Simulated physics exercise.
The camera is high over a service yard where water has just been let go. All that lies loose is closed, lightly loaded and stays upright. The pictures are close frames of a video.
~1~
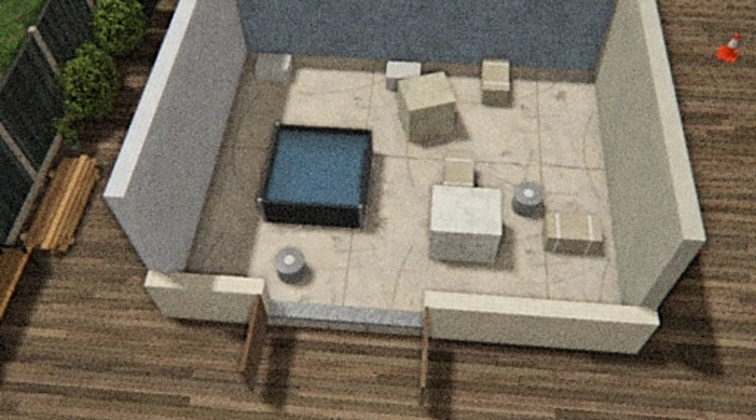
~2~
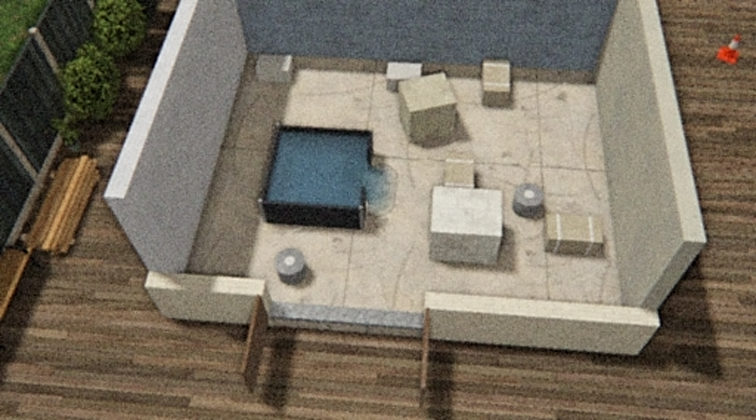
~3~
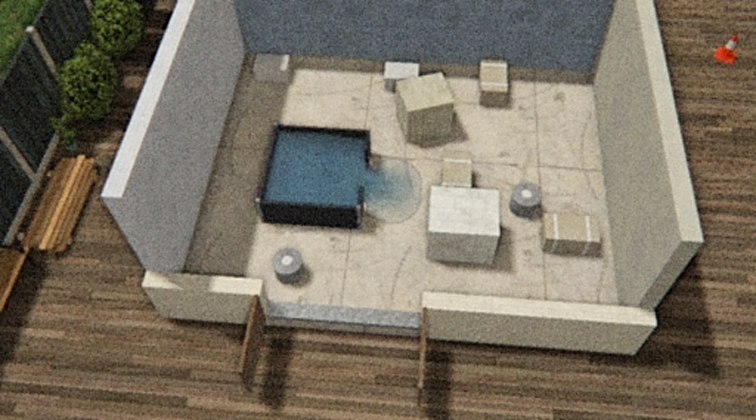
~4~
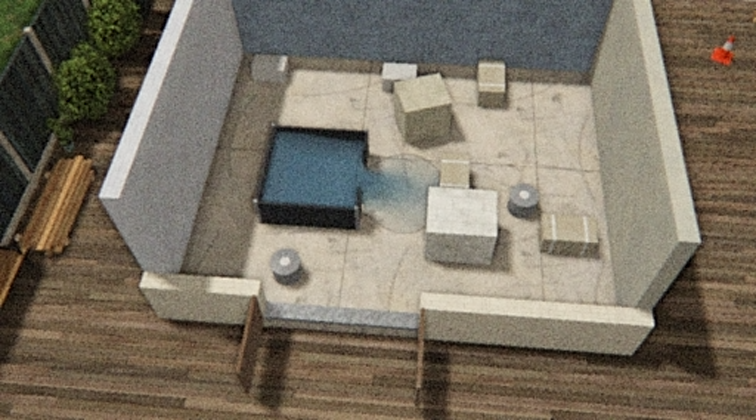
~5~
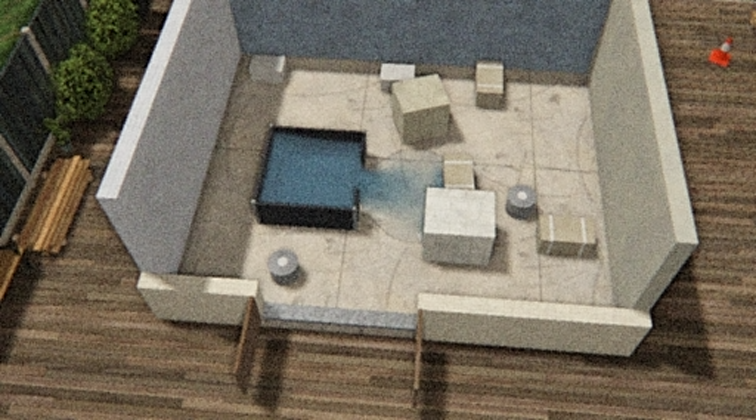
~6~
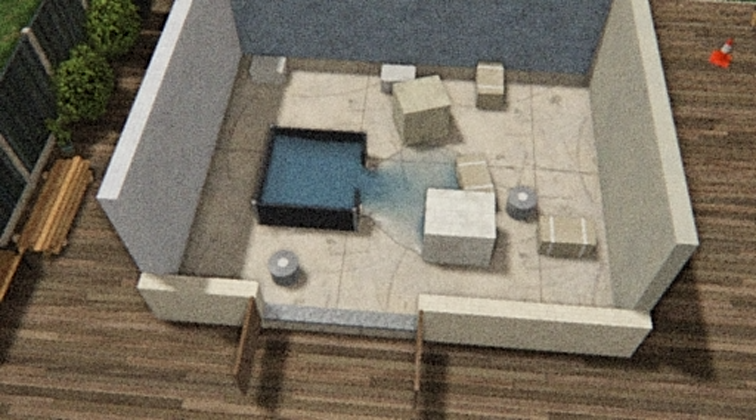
Blue water spreads right from a dark tank across the floor, and a small box shifts right.
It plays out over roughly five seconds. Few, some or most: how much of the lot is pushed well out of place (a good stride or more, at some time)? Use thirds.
Share: From one to two thirds.
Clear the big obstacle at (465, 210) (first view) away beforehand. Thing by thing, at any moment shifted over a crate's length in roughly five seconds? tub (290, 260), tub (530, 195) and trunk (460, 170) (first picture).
In turn: Never so far, shifted that much, yes.
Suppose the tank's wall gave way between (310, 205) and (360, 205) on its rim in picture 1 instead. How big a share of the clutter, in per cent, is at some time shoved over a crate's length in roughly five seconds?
I make it 0 per cent.
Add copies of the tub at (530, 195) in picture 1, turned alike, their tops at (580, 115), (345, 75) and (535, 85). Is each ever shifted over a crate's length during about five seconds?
One after the other: Shifted that much, not that far, never so far.
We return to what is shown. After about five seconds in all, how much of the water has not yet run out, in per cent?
Roughly 94 per cent.
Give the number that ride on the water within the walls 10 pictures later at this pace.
That makes 1.
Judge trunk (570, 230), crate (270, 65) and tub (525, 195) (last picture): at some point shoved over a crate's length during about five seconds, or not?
One after the other: Yes, not that far, that far or more.
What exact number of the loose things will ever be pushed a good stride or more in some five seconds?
It comes to 3.
A moment on, 1 of 7 are well off their spots; 0 afloat.
Next, 2 of 7 are well off their spots; 1 afloat.
Later, 3 of 7 are well off their spots; 1 afloat.
In the end, 3 of 7 are well off their spots, and 3 have been at some point; 2 afloat.
